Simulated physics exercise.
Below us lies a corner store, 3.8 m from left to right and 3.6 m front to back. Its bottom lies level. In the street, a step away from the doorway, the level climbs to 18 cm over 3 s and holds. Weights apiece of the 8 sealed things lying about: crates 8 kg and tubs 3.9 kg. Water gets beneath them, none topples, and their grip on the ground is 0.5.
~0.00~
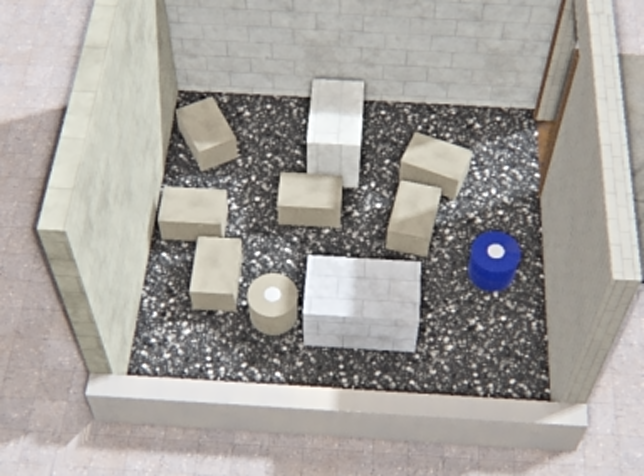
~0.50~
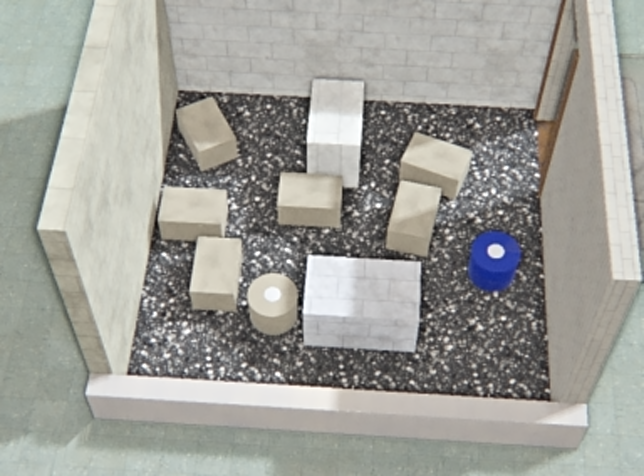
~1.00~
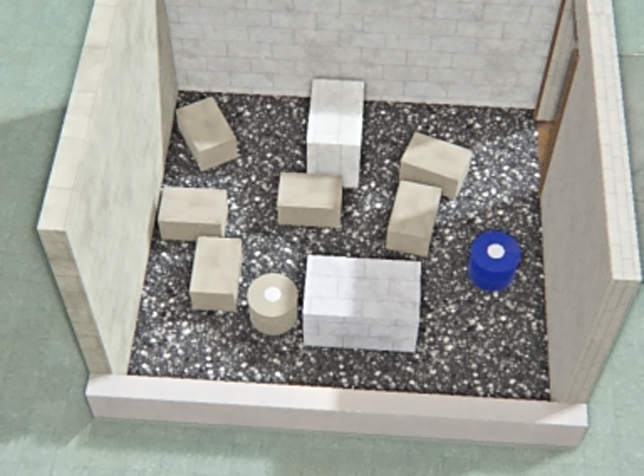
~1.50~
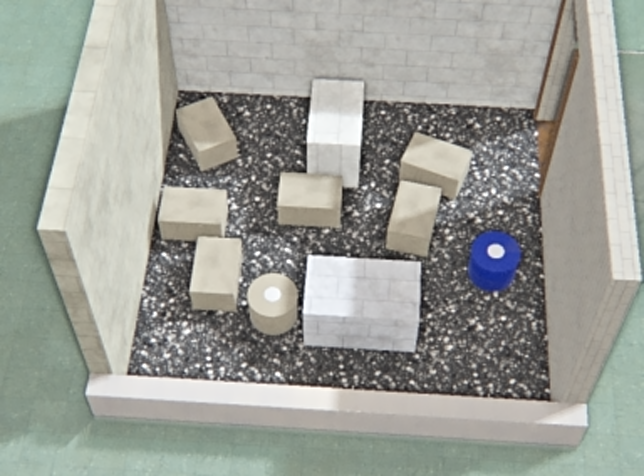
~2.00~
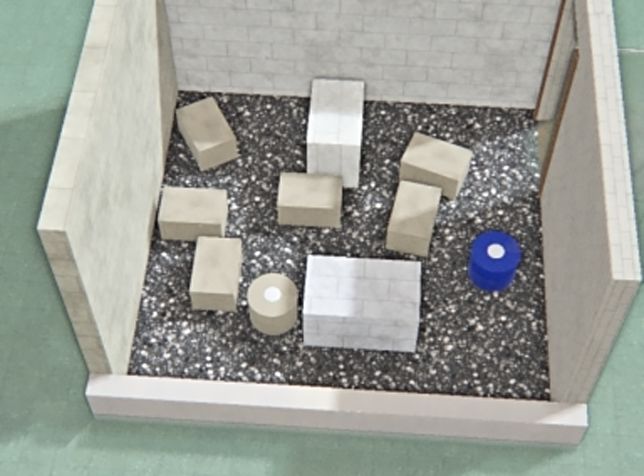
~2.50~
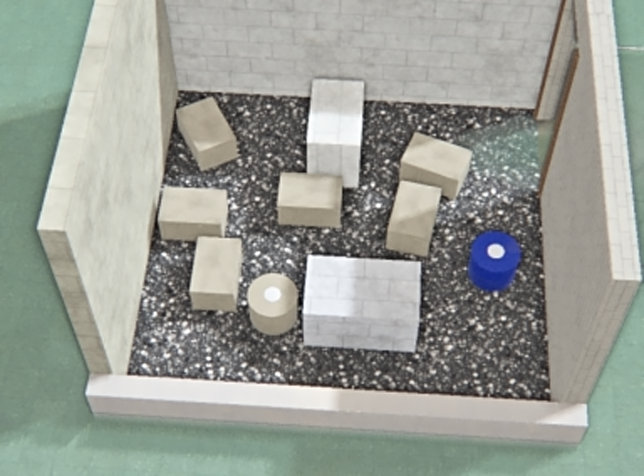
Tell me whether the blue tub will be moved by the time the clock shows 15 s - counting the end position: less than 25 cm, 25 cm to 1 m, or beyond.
The blue tub moves a short way.
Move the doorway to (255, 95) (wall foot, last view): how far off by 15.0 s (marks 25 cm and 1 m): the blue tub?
In that case the blue tub travels far.
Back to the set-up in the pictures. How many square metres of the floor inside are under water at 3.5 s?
Some 2.5 m2.
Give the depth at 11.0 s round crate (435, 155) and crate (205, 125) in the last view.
About 5 and 10 cm.
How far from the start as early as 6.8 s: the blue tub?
About 0 cm.
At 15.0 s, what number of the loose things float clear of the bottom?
8 of them.
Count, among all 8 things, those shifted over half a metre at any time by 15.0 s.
8 of them.
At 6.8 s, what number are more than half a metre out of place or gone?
I count 3.
After 3.5 s the blue tub is near (496, 252), 0.0 m from its start, aground; 0 afloat.
After 6.8 s the blue tub is near (498, 252), 0.0 m from its start, aground; 4 afloat.
After 11.0 s the blue tub is near (495, 198), 0.6 m from its start, afloat; 8 afloat.
After 15.0 s the blue tub is near (507, 208), 0.5 m from its start, afloat; 8 afloat.
